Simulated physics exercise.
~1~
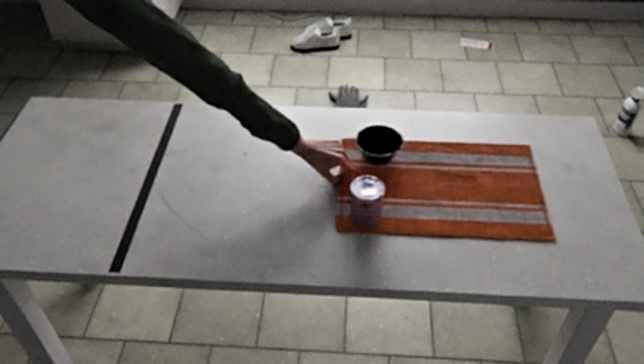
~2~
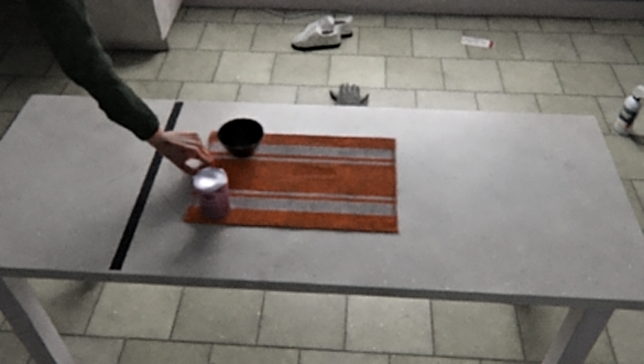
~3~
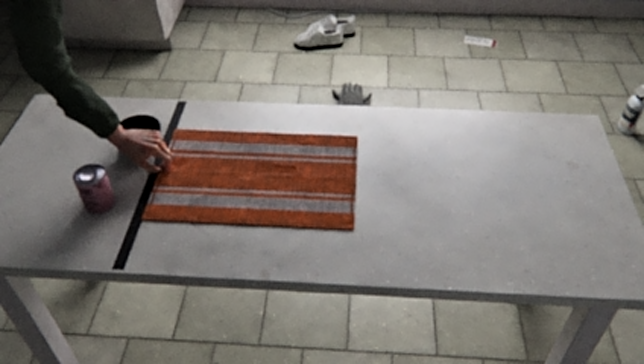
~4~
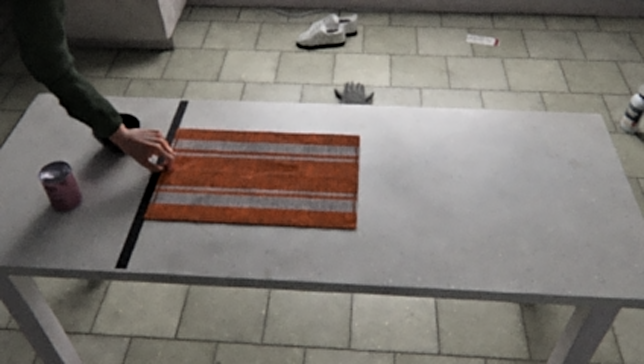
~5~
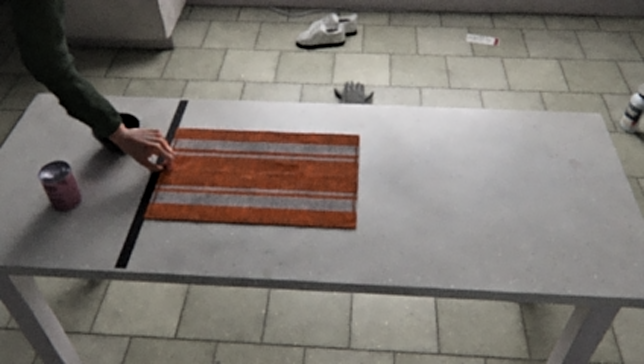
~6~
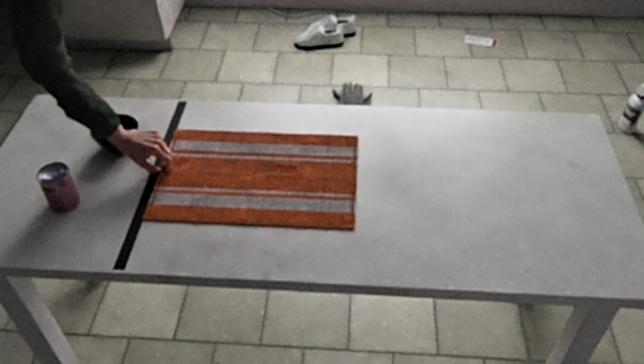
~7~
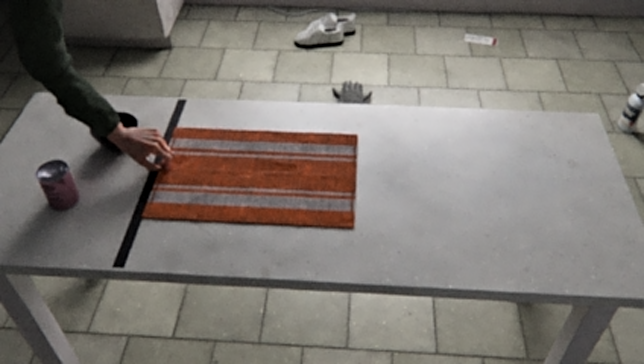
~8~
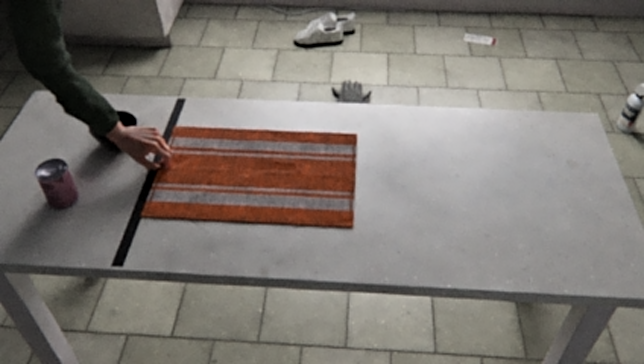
Hand pulling an orange table runner left to a black tape line, the pink tin and black bowl sliding off its front.
